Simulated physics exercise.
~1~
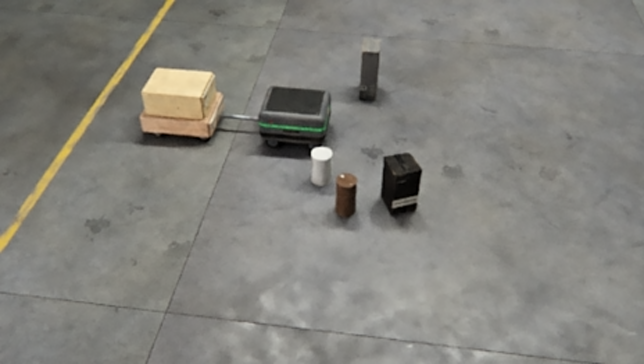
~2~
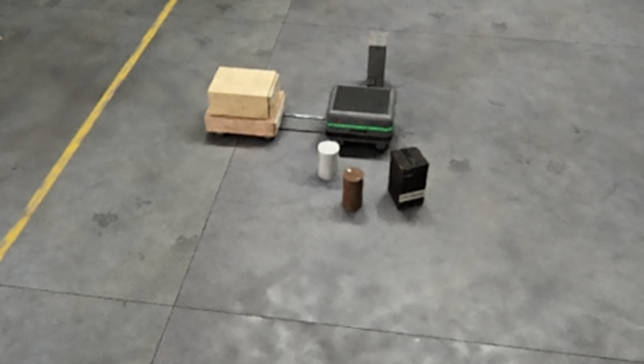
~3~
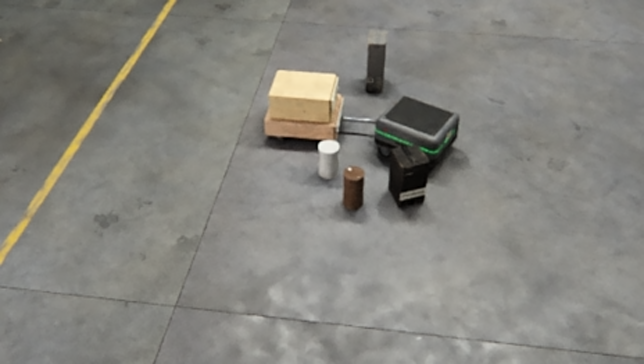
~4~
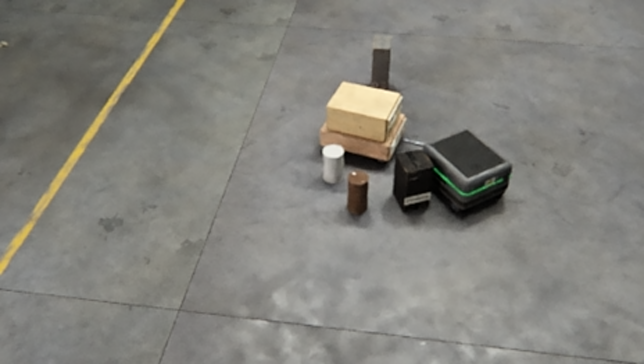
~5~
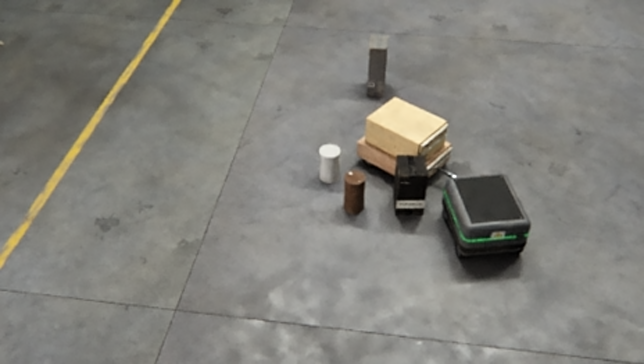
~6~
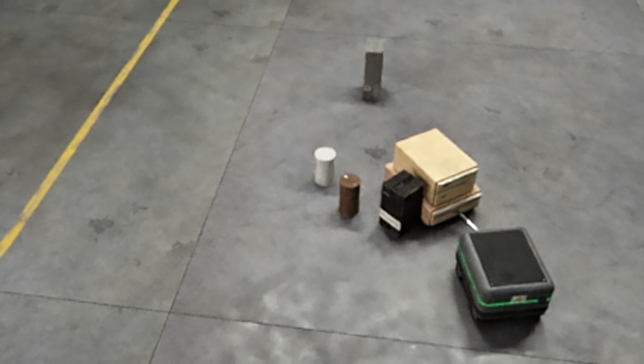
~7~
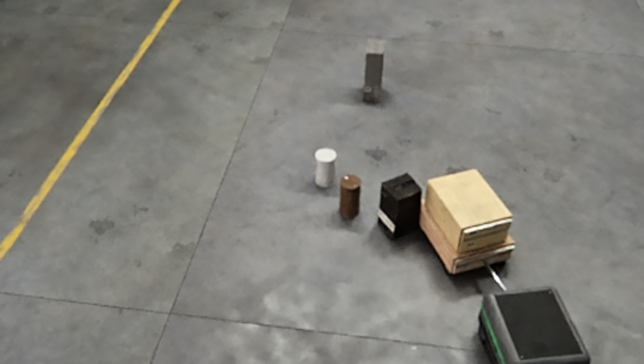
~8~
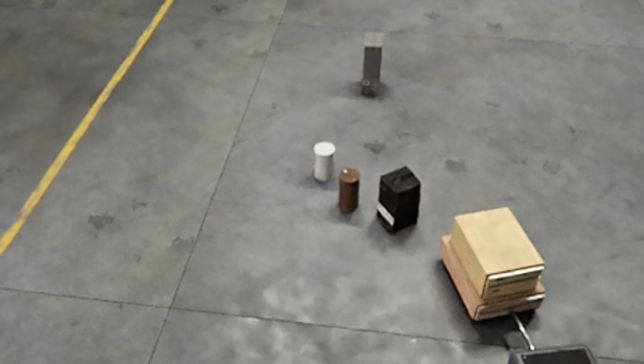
A low black robot tug pulled a cart carrying a pale box to the right, then curved down past a standing black box, which the cart nudged slightly aside but left upright, while the grey box and the white and brown canisters stayed put.
